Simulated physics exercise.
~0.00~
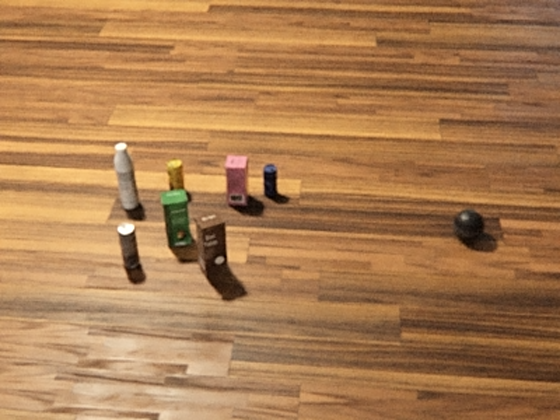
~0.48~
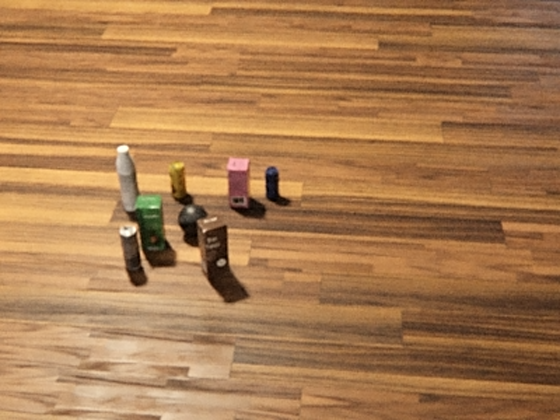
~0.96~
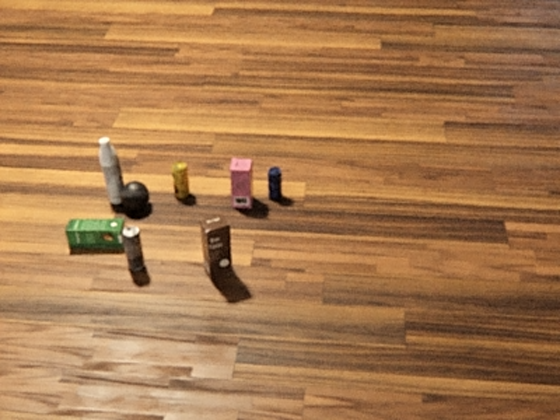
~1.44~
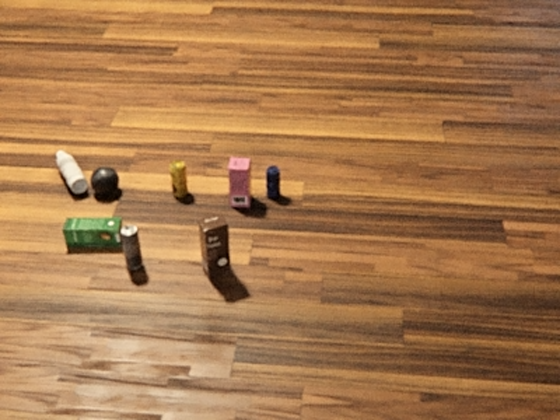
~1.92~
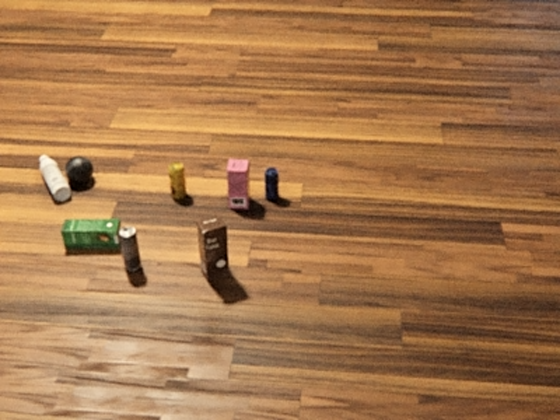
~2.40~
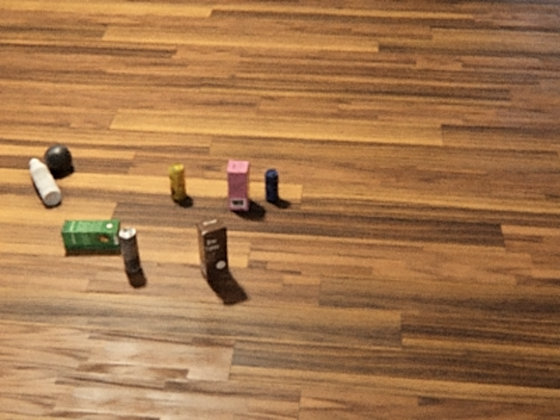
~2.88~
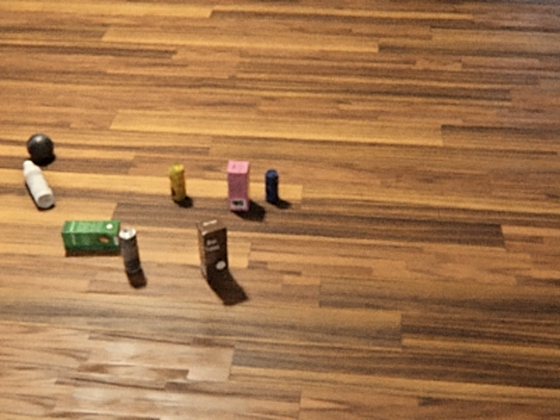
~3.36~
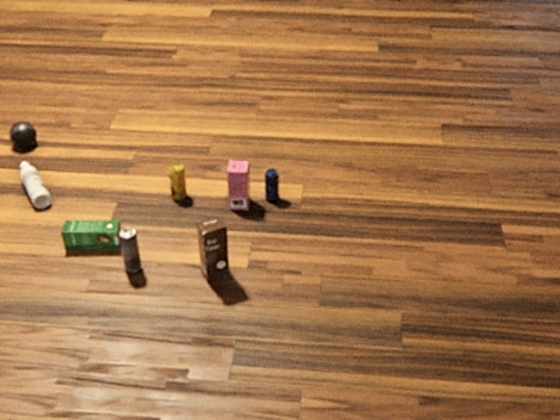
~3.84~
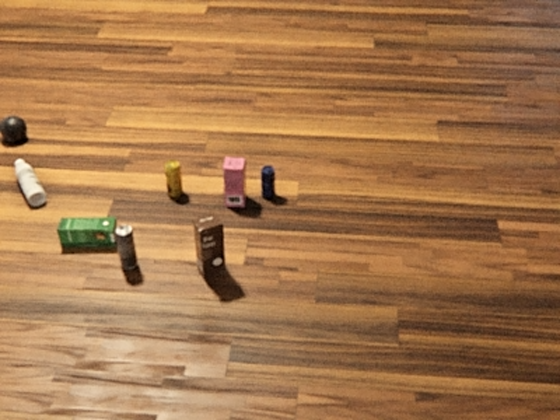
A striped wooden floor is seen from above at an angle, with the view swaying slightly. Seven small items stand upright on the left side, a white bottle, a green carton, yellow, blue and grey cans, a pink carton and a brown carton, while a black ball is at the right. The ball rolls left into the group and knocks the green carton onto its side. It then reaches the white bottle, which tips over to the left. The ball rolls on more slowly, up past the fallen bottle to the left edge, leaving the other five items standing.
